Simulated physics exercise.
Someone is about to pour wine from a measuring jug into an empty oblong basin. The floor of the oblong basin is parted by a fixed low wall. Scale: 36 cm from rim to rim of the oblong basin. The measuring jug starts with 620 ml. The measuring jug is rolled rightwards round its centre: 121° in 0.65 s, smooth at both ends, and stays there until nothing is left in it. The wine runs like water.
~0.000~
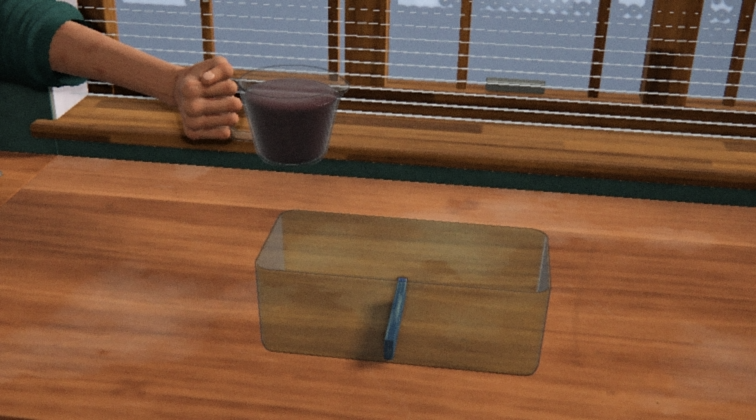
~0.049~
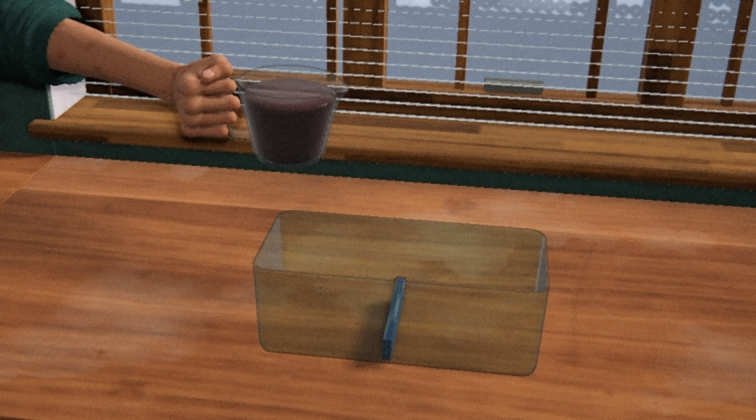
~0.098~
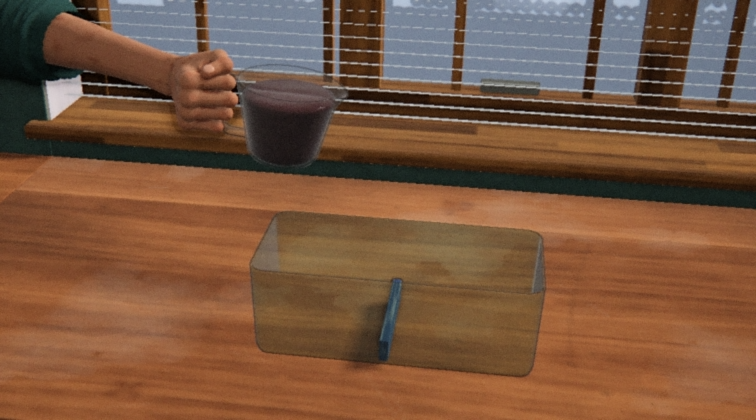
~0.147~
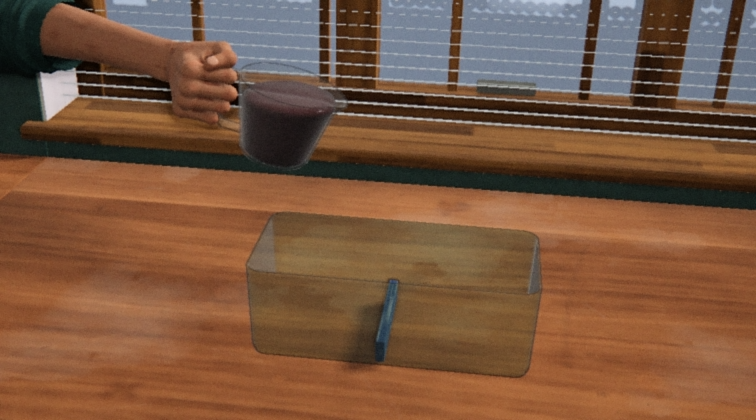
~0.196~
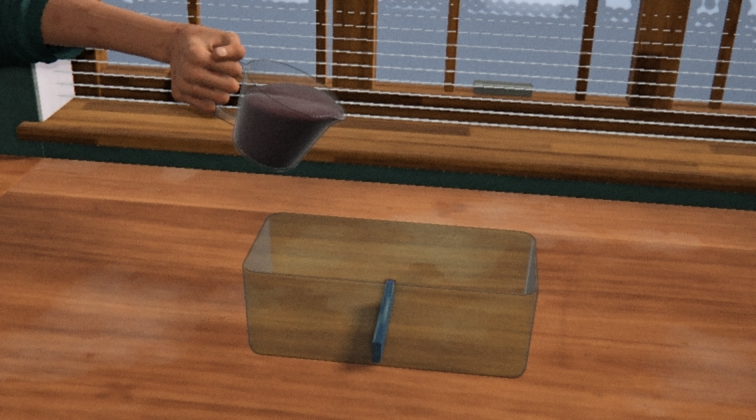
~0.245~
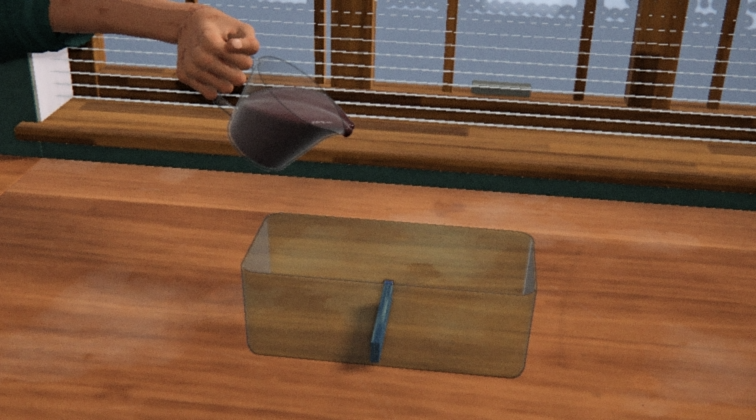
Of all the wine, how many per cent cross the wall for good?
The far part has some 43 per cent.
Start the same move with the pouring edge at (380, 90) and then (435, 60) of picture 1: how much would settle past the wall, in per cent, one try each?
First 65, then 80 per cent.
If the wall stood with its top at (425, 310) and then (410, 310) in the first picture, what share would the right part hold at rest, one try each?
First 15, then 25 per cent.
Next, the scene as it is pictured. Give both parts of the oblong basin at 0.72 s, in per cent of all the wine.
Left about 58, right about 38.
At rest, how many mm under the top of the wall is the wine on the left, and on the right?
Some 18 mm on the left and 22 mm on the right.
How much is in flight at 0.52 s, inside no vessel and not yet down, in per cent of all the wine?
About 38 per cent.
Then, 0.52 s in, the tilt is 109° and 22 per cent is still to pour, 14 is left of the wall and 27 right of it.
Then, 0.72 s in, the tilt is 121° and 0 per cent is still to pour, 59 is left of the wall and 38 right of it.
Then, 0.92 s in, the tilt is 121° and 0 per cent is still to pour, 54 is left of the wall and 42 right of it.
Then, 1.15 s in, the tilt is 121° and 0 per cent is still to pour, 54 is left of the wall and 43 right of it.
Finally, 53 per cent lies left of the wall, 43 right of it and 3 outside.
